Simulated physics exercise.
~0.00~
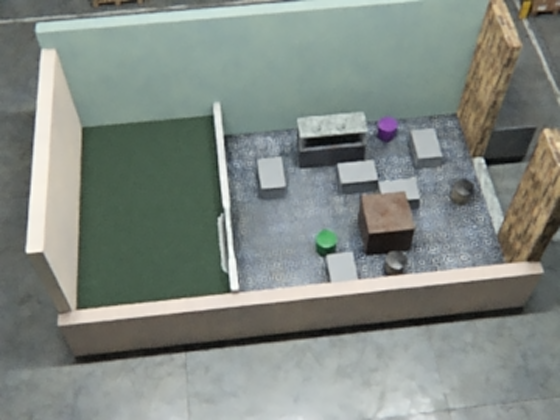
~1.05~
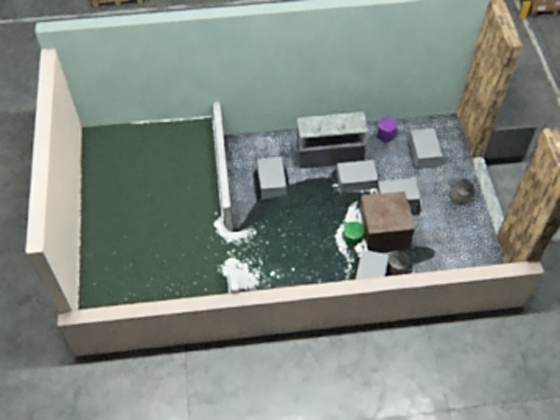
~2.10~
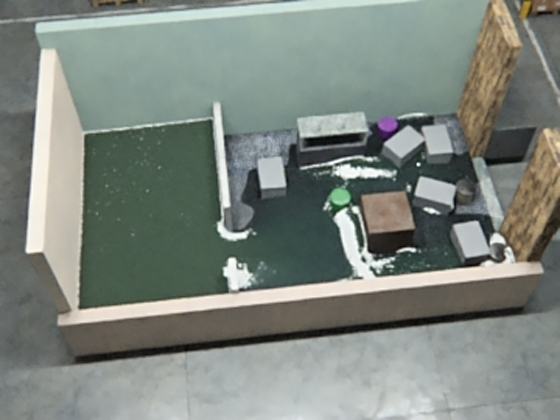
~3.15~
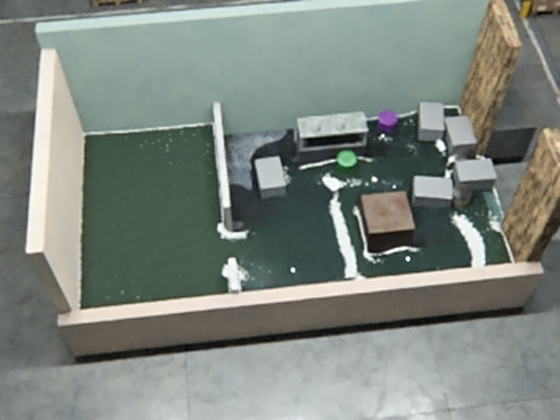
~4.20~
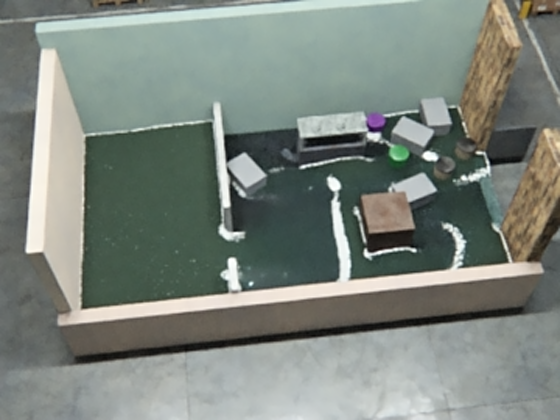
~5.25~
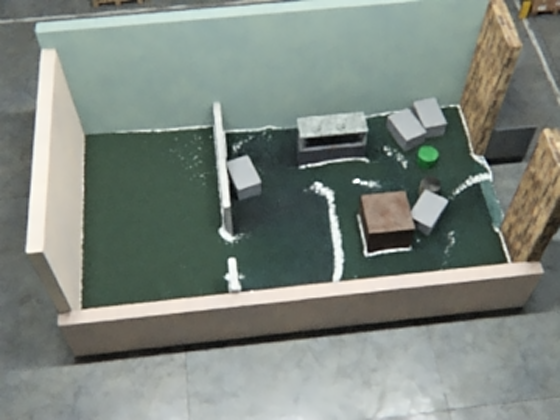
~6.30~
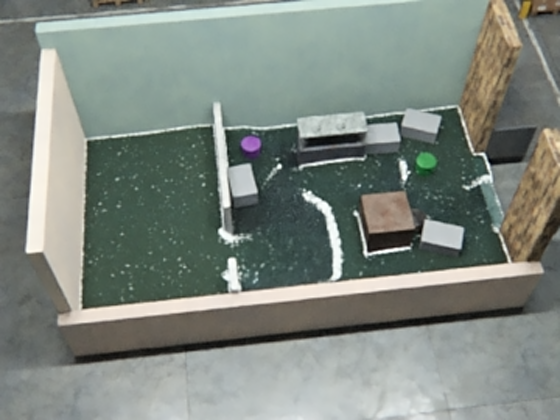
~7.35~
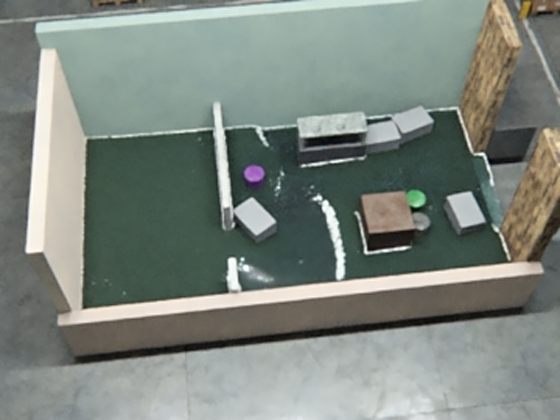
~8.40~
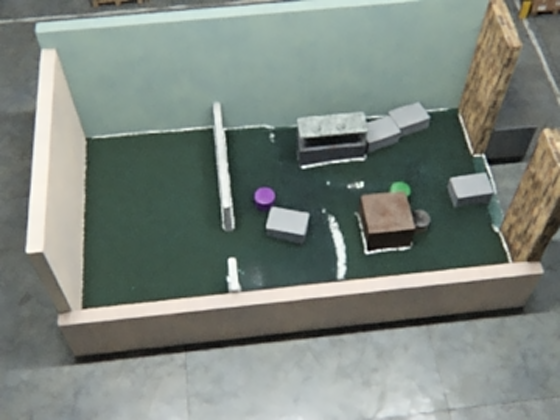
To begin with, grey crates and small pails stand on the dry, speckled floor of a walled basement, right of a partition. Water bursts through the partition's doorway with white foam and spreads across the floor, pushing the green pail and several crates to the right. As the flood covers the room, the green pail drifts toward the back and then right, while crates bunch near the right-hand opening. Later the purple pail, at first barely moved, travels left toward the partition. Finally, the purple pail floats beside a grey crate near the partition, and the green one floats behind the brown block.
